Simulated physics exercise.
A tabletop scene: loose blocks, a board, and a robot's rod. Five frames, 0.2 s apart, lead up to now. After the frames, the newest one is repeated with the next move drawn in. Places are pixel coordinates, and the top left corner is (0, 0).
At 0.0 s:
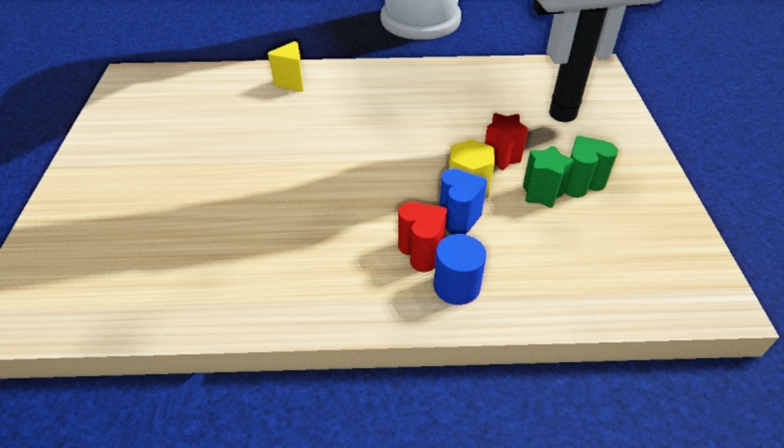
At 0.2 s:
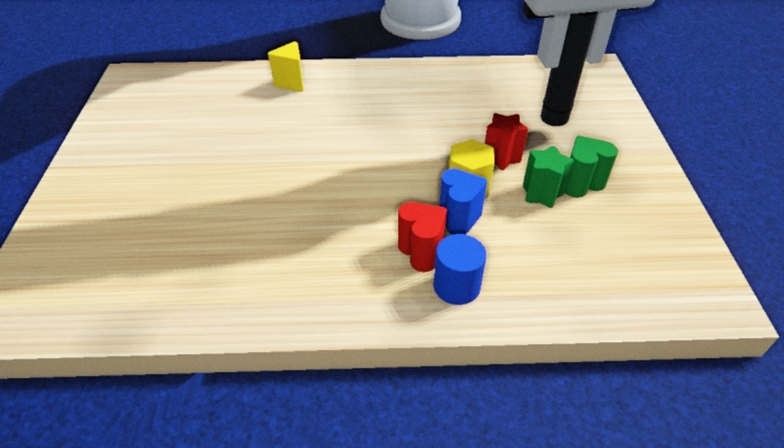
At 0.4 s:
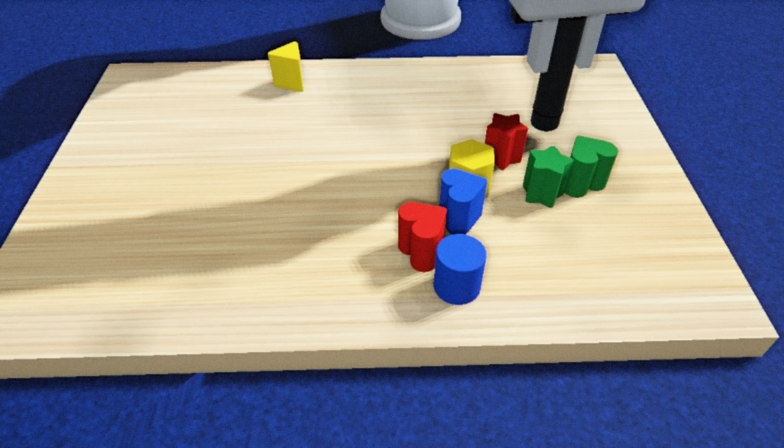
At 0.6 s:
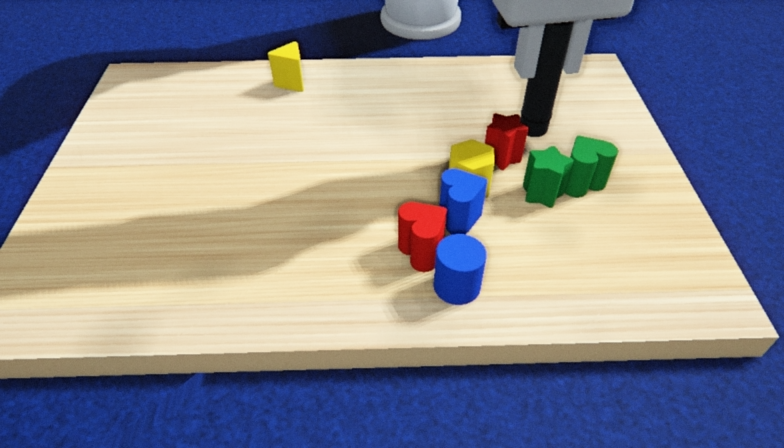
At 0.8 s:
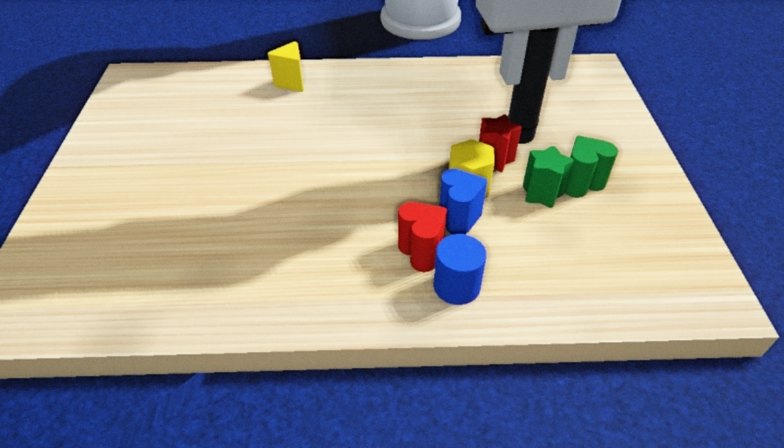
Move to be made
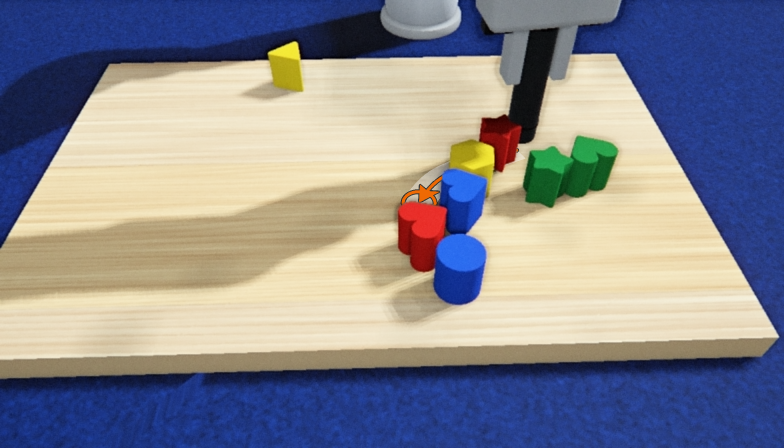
At the start, a robot's dark rod hovers over a wooden board, behind a cluster of red, yellow, blue and green blocks, with a yellow triangular block off to the left. The rod moves steadily left and toward the viewer, then nudges the red star slightly left while the other blocks stay still.
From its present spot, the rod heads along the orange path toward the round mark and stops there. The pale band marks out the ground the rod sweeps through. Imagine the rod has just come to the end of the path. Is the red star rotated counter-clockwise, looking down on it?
No - that is not the case.
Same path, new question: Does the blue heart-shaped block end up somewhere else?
Yes, that is what happens.
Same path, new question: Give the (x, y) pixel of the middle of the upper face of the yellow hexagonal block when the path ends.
It comes to (423, 196).
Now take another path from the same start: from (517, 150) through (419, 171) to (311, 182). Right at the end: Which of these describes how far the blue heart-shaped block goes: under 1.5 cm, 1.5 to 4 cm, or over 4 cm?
Moves 1.5 to 4 cm.
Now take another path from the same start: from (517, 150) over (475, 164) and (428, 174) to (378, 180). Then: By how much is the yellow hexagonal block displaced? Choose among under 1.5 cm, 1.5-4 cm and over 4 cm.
Beyond 4 cm.
Path on the board, from (517, 150) through (480, 162) and (443, 177) to (419, 203).
The first path, step by step. One third of the way, rod at (482, 148); blue heart-shaped block at (459, 192), turned 15° anticlockwise; yellow hexagonal block at (456, 164), turned 20° anticlockwise; red star at (460, 138).
Two thirds of the way, rod at (444, 163); blue heart-shaped block at (458, 203), turned 40° anticlockwise; yellow hexagonal block at (429, 178), turned 65° anticlockwise; red star at (416, 150).
At the end, rod at (420, 189); red heart-shaped block at (423, 232), turned 30° clockwise; blue heart-shaped block at (464, 210), turned 70° anticlockwise; yellow hexagonal block at (423, 196), turned 85° anticlockwise; red star at (389, 162), turned 50° clockwise.
